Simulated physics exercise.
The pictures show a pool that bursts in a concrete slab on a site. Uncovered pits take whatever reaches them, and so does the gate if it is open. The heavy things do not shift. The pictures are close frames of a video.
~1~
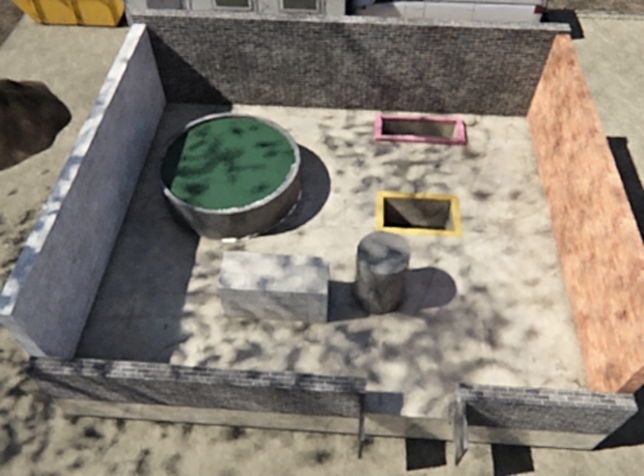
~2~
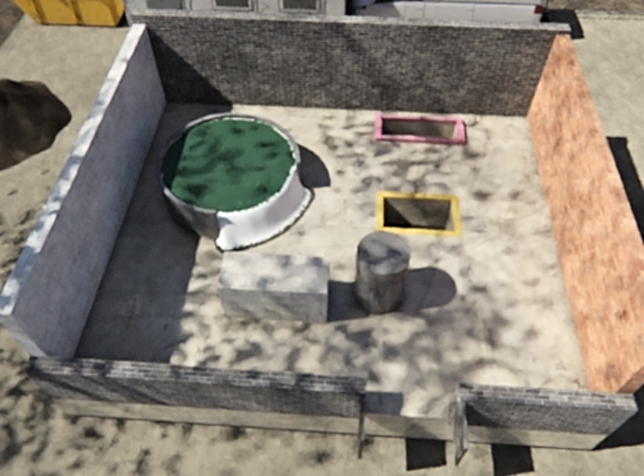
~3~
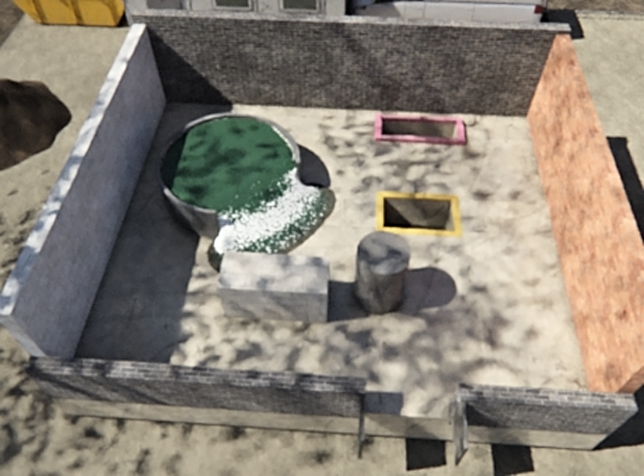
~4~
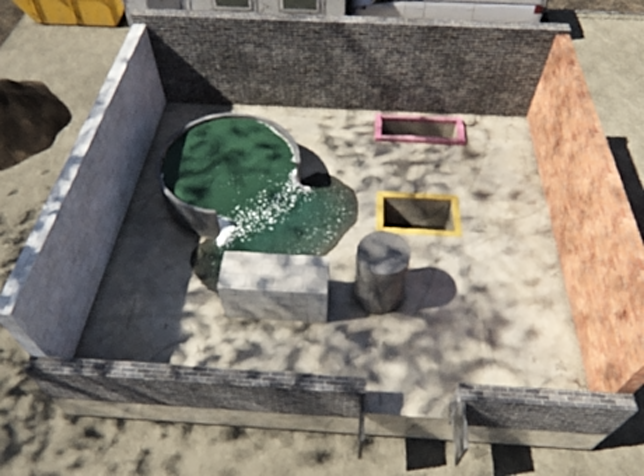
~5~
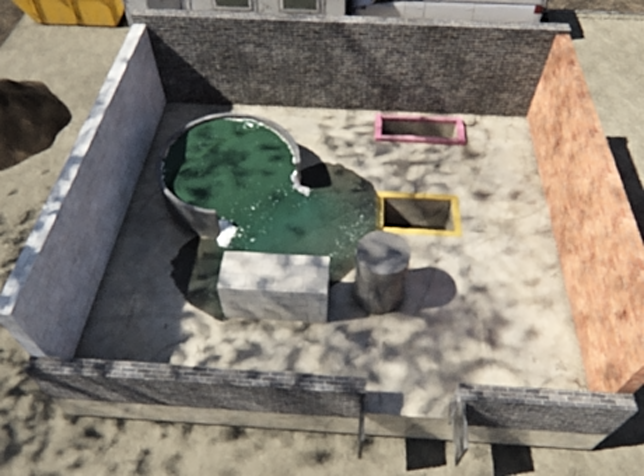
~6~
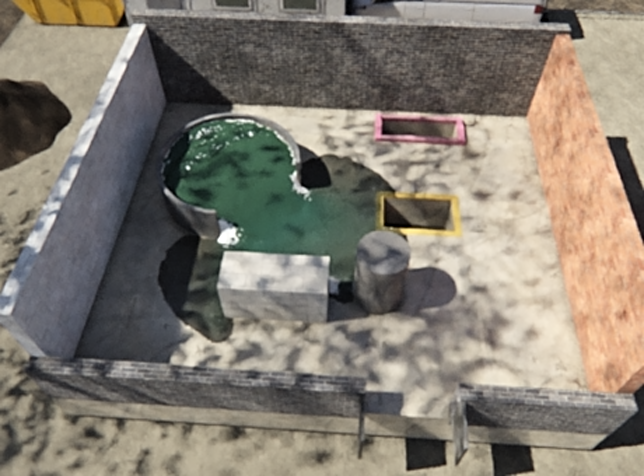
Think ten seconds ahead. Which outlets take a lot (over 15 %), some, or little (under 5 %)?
In the end: The gate takes from 5 to 15 %; the pink pit takes less than 5 %; the yellow pit takes more than 15 %.
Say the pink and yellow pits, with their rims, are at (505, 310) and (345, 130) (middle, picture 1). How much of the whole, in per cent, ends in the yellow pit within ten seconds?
Roughly, in per cent: Yellow 10.
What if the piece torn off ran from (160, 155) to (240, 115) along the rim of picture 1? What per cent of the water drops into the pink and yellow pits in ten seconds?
In per cent: Pink 8, yellow 10.
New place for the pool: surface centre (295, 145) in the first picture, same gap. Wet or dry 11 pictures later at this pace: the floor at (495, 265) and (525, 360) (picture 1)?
As listed: Covered, wet.
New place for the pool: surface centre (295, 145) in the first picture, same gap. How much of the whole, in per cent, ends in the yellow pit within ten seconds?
Roughly, in per cent: Yellow 35.
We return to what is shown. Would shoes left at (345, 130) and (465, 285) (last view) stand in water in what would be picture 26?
One after the other: Free of water, wet.
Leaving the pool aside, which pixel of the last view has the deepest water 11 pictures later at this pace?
Near (359, 279).
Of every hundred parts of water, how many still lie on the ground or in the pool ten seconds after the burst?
I make it 64 per cent.
A moment on, water covers 25 % of the floor; the gate 0 %, the pink pit 0 %, the yellow pit 2 %.
Next, water covers 40 % of the floor; the gate 0 %, the pink pit 0 %, the yellow pit 5 %.
Then, water covers 55 % of the floor; the gate 2 %, the pink pit 0 %, the yellow pit 14 %.
Later, water covers 75 % of the floor; the gate 5 %, the pink pit 0 %, the yellow pit 23 %.
In the end, water covers 90 % of the floor; the gate 7 %, the pink pit 0 %, the yellow pit 29 %.
